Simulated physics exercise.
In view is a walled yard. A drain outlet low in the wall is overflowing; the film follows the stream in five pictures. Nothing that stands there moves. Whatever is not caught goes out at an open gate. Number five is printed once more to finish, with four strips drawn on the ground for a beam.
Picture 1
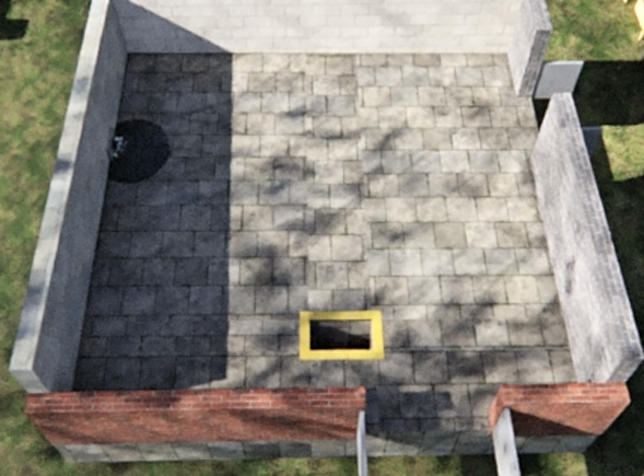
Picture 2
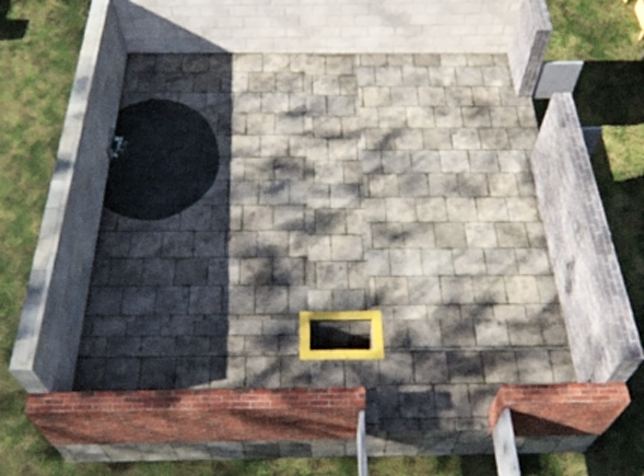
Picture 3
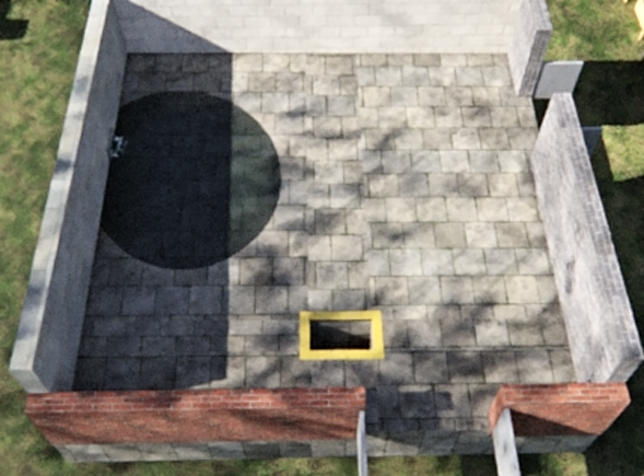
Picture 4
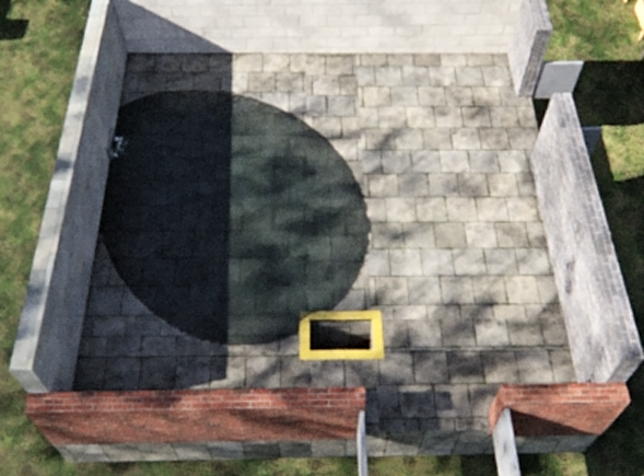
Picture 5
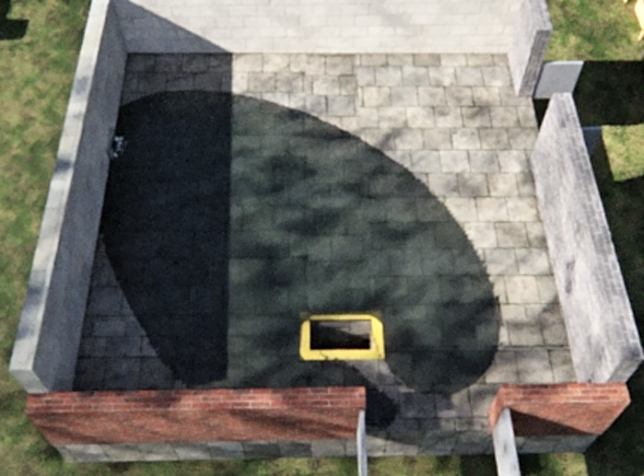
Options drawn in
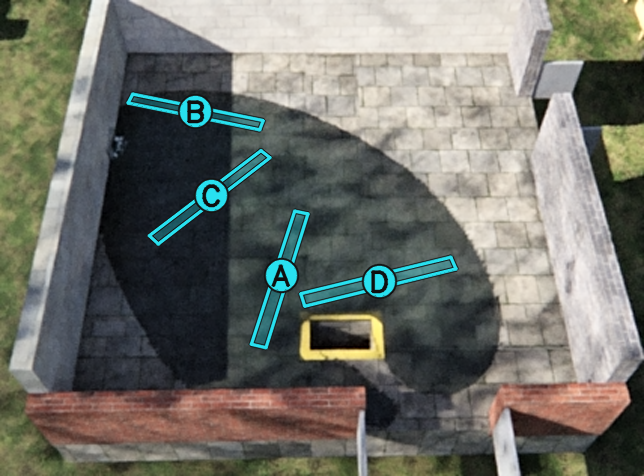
The video shows a paved, walled yard seen from above as a dark patch of water spreads from the left wall across the paving, growing toward the lower right until it surrounds a yellow-framed drain near the front brick wall.
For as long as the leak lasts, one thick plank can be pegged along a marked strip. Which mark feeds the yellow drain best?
Best: B.
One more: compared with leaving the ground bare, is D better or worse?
Worse.
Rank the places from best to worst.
B, D, A, C.
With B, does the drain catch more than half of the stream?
No, it does not.
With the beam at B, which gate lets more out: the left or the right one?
The left gate.
On the marked copy, A from (258, 345) to (301, 212); B from (130, 98) to (261, 125); C from (153, 239) to (265, 154); D from (302, 299) to (453, 263).
Choosing A, about 7 % of the stream runs into the yellow drain, about 90 % out by the gates.
Choosing B, about 31 % of the stream runs into the yellow drain, about 68 % out by the gates.
Choosing C, about 2 % of the stream runs into the yellow drain, about 96 % out by the gates.
Choosing D, about 13 % of the stream runs into the yellow drain, about 84 % out by the gates.
